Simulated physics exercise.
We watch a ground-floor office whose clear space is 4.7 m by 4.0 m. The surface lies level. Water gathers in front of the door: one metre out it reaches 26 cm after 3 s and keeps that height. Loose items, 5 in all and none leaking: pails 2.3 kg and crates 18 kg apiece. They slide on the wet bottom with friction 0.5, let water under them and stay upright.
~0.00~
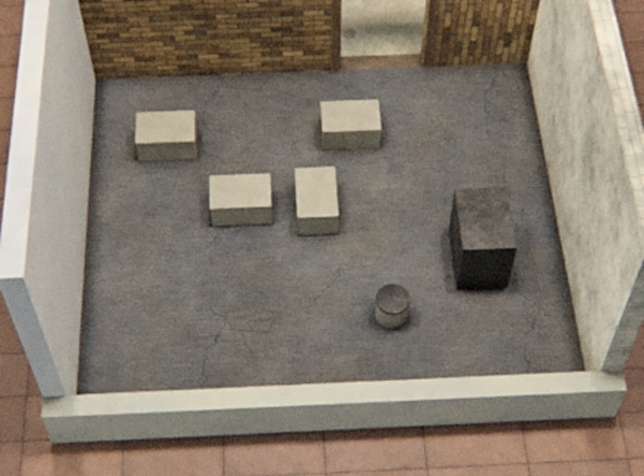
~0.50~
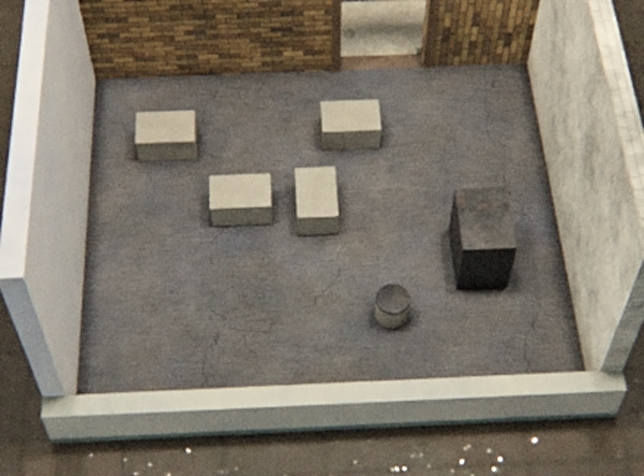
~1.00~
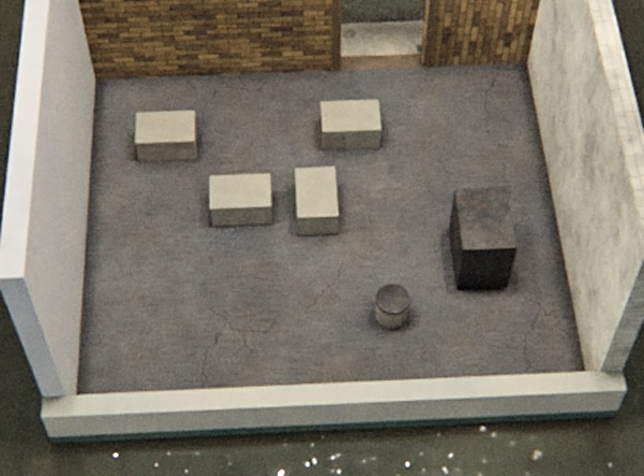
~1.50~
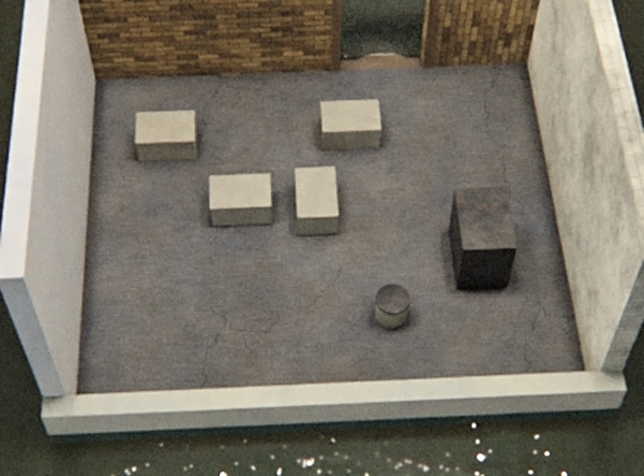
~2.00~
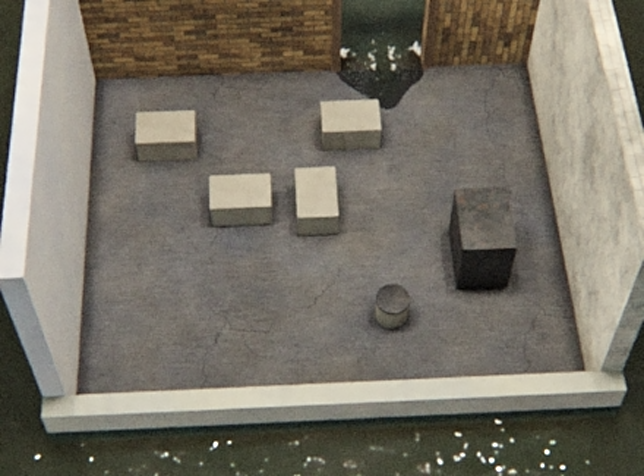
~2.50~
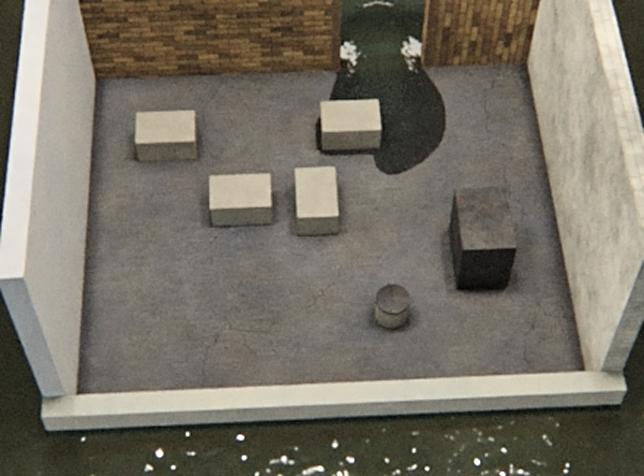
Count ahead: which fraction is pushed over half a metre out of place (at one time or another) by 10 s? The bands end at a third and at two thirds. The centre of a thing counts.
It is between one and two thirds.
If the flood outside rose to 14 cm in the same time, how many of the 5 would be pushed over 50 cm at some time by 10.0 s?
In that case 0 of them.
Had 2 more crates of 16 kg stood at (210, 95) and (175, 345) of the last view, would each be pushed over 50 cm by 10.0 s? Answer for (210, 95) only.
Answer: Less.
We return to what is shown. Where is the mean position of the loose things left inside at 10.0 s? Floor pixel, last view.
Near (202, 263).
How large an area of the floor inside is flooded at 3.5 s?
Roughly 5.5 m2.
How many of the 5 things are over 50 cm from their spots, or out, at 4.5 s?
By then 1.
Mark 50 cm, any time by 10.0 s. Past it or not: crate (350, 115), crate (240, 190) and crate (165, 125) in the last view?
In that order: Past it, less, short of it.
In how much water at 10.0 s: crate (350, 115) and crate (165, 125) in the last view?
About 8 and 3 cm.
After 3.5 s 0 of 5 are over 50 cm from their spots; 0 afloat.
After 4.5 s 1 of 5 are over 50 cm from their spots; 0 afloat.
After 7.0 s 3 of 5 are over 50 cm from their spots; 1 afloat.
After 10.0 s 3 of 5 are over 50 cm from their spots, and 3 have been at some point; 2 afloat.
